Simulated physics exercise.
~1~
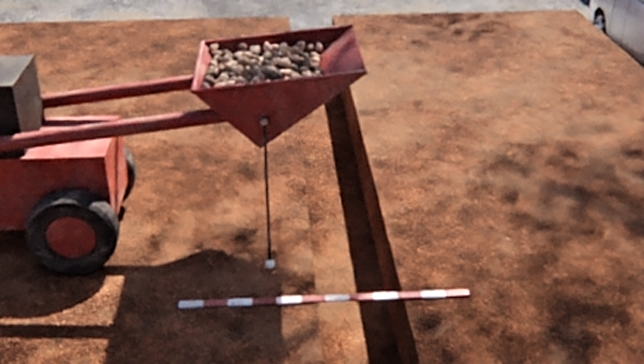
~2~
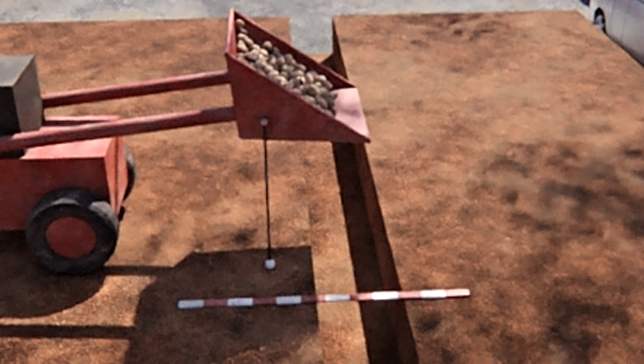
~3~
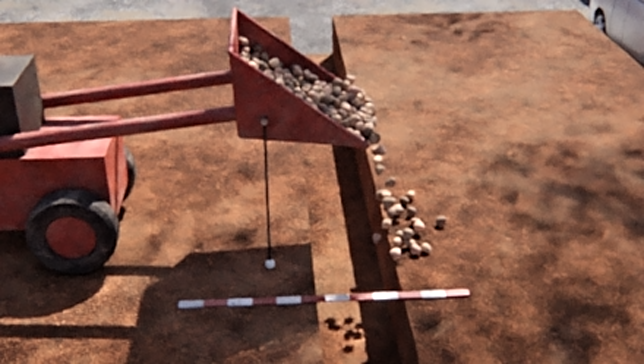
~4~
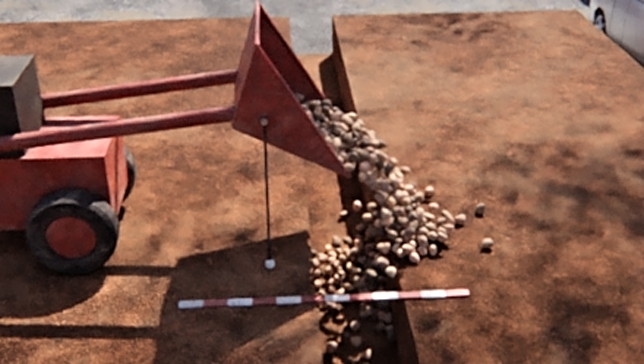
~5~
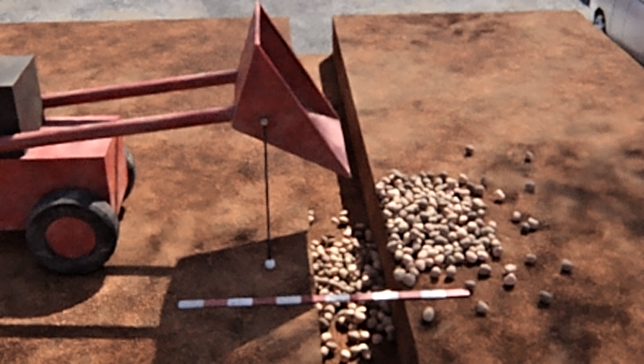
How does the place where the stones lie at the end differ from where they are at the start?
At the start the stones are heaped in the raised red bucket, while at the end they lie lower down and further right, partly in the trench and partly on the ground beyond it.
